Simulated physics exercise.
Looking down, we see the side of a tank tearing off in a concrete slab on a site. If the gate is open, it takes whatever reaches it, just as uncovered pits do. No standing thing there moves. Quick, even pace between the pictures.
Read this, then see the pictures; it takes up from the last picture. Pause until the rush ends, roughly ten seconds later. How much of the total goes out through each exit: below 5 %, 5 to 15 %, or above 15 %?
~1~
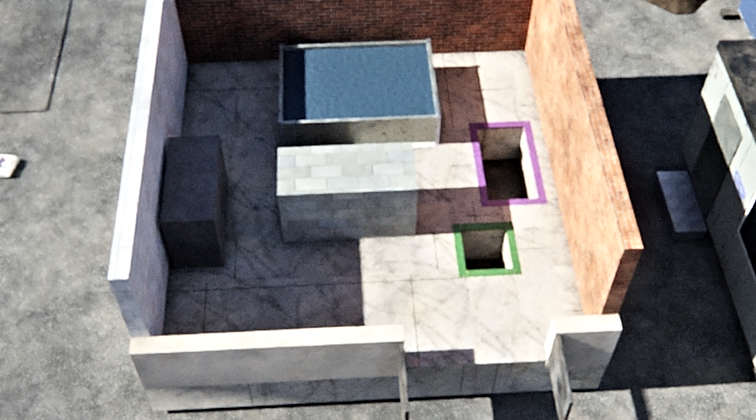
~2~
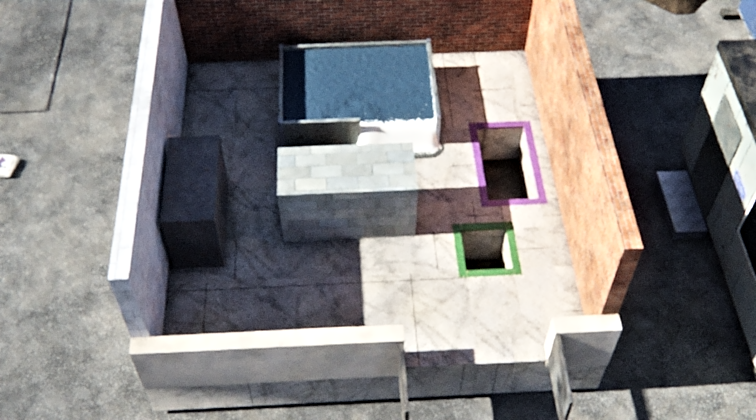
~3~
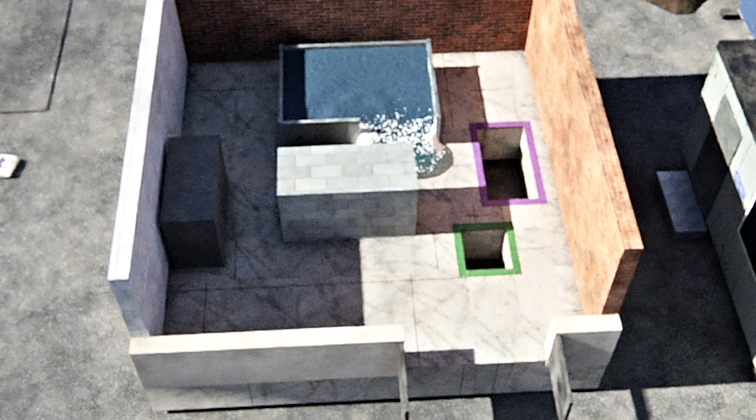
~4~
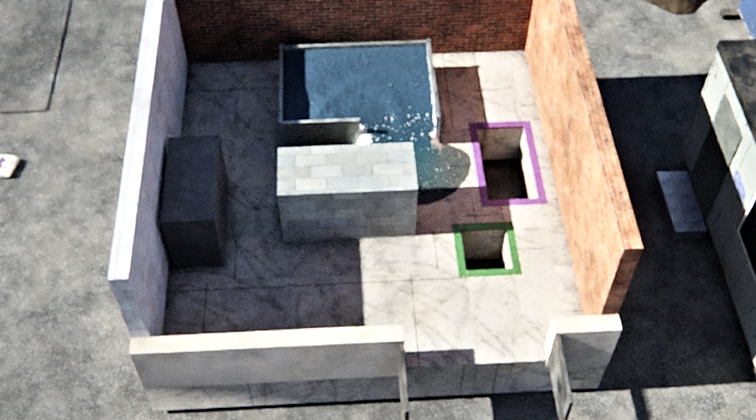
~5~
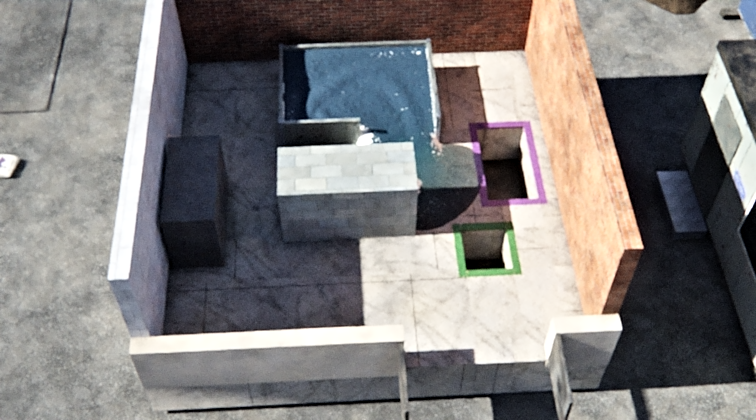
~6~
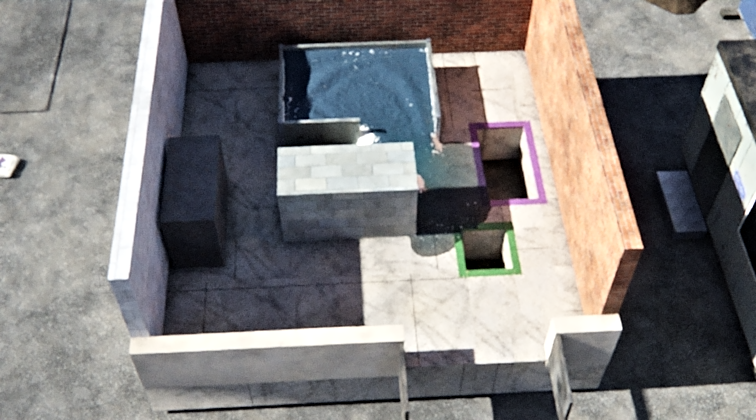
The gate swallows five to fifteen per cent. The green pit swallows beyond fifteen per cent. The purple pit swallows beyond fifteen per cent.
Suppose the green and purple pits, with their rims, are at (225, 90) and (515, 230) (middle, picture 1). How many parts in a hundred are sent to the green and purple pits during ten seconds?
My answer: Green gets 12 percent, purple gets 35 percent.
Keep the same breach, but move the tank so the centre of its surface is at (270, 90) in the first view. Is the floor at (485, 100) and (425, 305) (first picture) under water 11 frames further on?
Going point by point, I get drenched then high and dry.
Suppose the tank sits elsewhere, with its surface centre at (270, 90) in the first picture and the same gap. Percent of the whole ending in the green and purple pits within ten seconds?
The green pit gets roughly 4 per cent and the purple pit roughly 35 per cent.
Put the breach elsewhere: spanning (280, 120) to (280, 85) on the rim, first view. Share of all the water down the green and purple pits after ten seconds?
Out of every hundred parts, green takes 2 and purple takes 12.
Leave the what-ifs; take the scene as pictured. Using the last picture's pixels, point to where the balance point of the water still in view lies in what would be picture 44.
That puts it at around (341, 145).
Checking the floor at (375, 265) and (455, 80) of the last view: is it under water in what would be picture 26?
First pixel not reached; second pixel not reached.
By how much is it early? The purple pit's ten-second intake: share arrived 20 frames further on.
I'd say some 45 per cent.
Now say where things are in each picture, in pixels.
Still water in the water tank at (357, 84), in the first frame.
The front is at a hidden place, out from the gap at (398, 135), in the second frame.
Water pours out at (398, 137) and has run to a hidden place, in the third frame.
Water pours out at (398, 137) and has run to (440, 195), in the fourth frame.
The front is at (436, 223), out from the gap at (398, 137), in the fifth frame.
Water pours out at (398, 137) and has run to (431, 252), in the sixth frame.
A moment on, water covers 25 % of the floor; the gate 0 %, the green pit 2 %, the purple pit 1 %.
Next, water covers 35 % of the floor; the gate 1 %, the green pit 7 %, the purple pit 5 %.
Then, water covers 50 % of the floor; the gate 4 %, the green pit 12 %, the purple pit 9 %.
Later, water covers 65 % of the floor; the gate 7 %, the green pit 16 %, the purple pit 15 %.
In the end, water covers 85 % of the floor; the gate 10 %, the green pit 20 %, the purple pit 20 %.
